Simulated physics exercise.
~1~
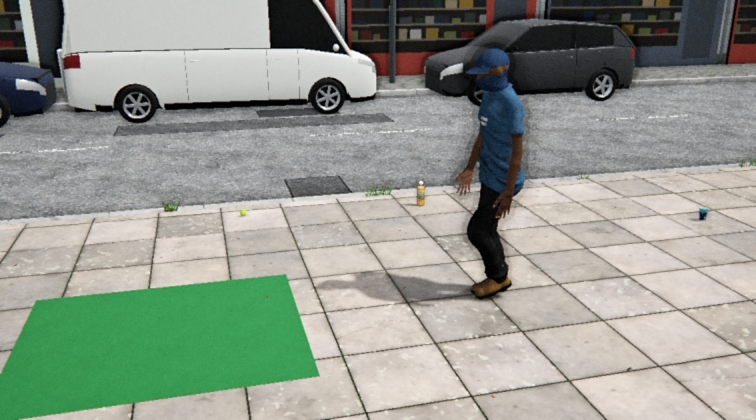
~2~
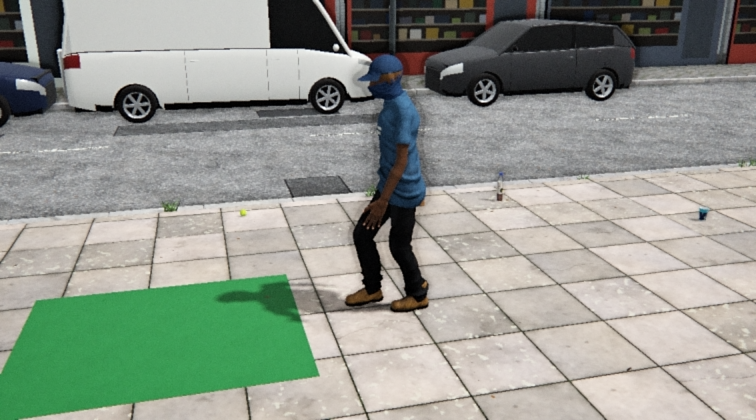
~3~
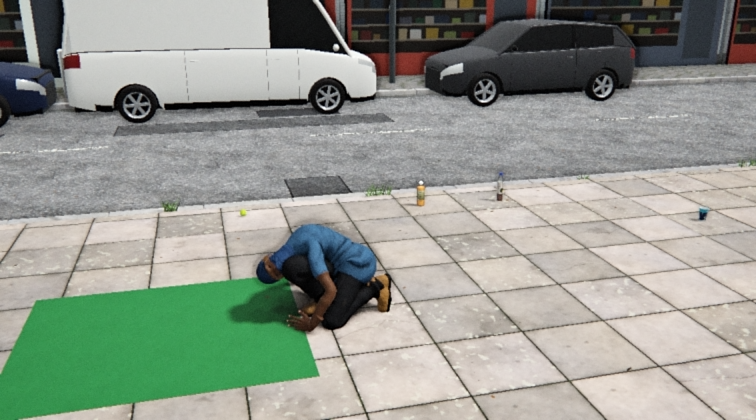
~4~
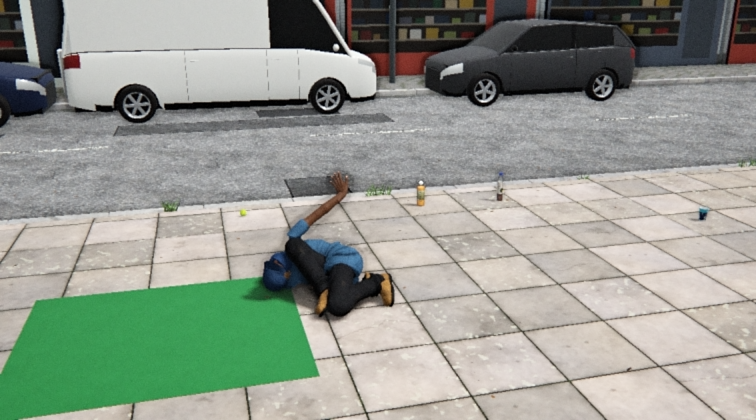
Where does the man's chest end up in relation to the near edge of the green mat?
His chest comes to rest just short of the mat's near edge, on the paving to the right of it.
A man in blue walks left, crumples, and ends lying with his chest short of the green mat.
